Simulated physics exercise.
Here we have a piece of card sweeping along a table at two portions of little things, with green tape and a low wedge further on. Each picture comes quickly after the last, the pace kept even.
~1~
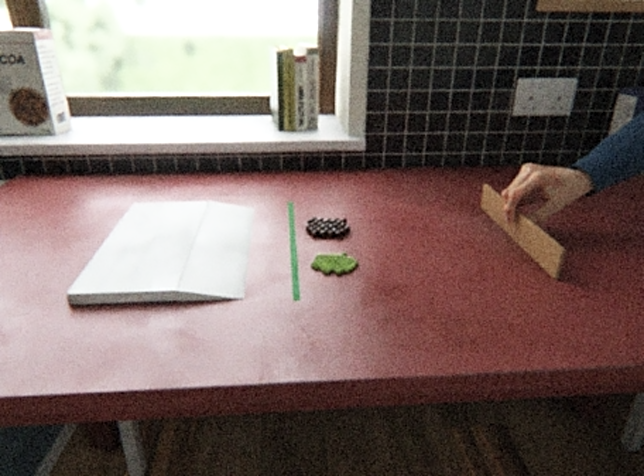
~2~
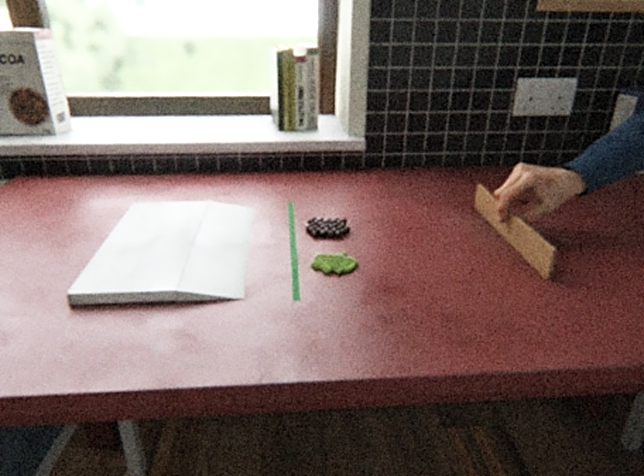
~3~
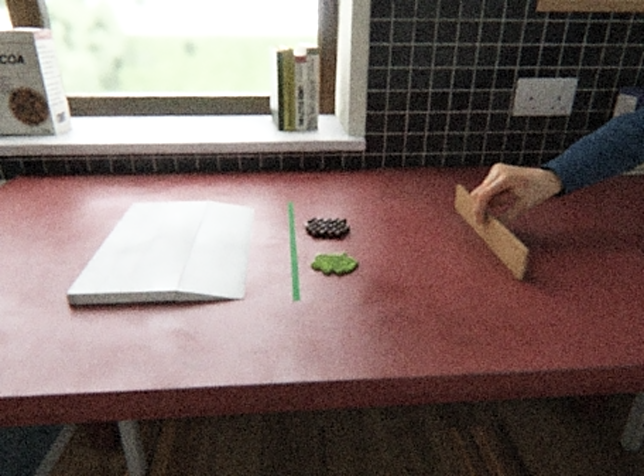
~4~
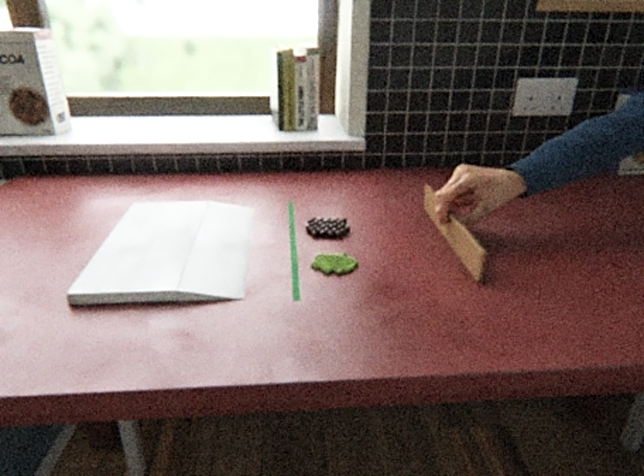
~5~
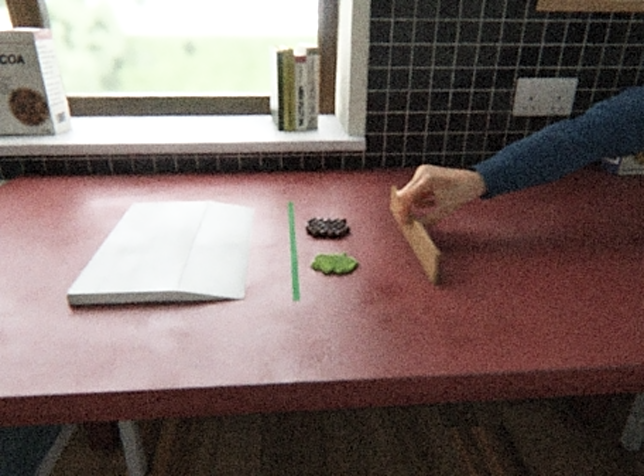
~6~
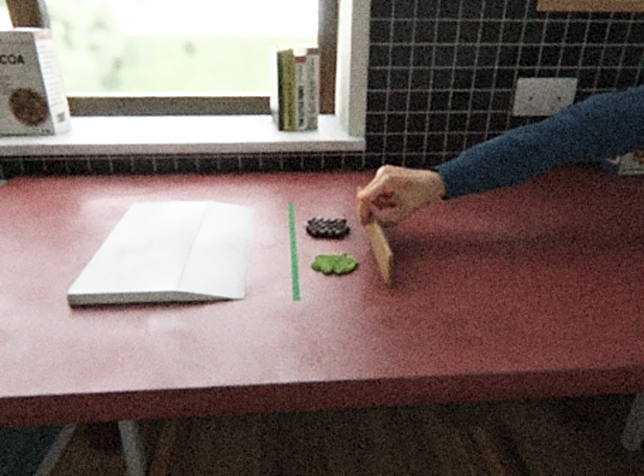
A hand slides a brown card left across a red table toward two small piles.
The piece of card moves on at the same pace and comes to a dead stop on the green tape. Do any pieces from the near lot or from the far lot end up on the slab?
Near lot: Yes; far lot: Yes.
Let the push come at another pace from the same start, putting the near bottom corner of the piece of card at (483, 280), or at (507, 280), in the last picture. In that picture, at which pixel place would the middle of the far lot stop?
About (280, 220), then about (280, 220).
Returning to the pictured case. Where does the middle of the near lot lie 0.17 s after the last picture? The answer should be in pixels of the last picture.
My guess for the middle is near (245, 259).
Then, 0.08 s after the last picture, piece of card still moving, near (317, 216); near lot all short of the ramp; far lot all short of the ramp.
Then, 0.17 s after the last picture, piece of card stopped at the green tape; near lot about half on the ramp, about half short of the ramp; far lot about two thirds on the ramp, about a third short of the ramp.
Then, 0.45 s after the last picture, piece of card stopped at the green tape; near lot nearly all past the top, a stray few on the ramp; far lot all past the top.
By the end, piece of card stopped at the green tape; near lot all past the top; far lot all past the top.
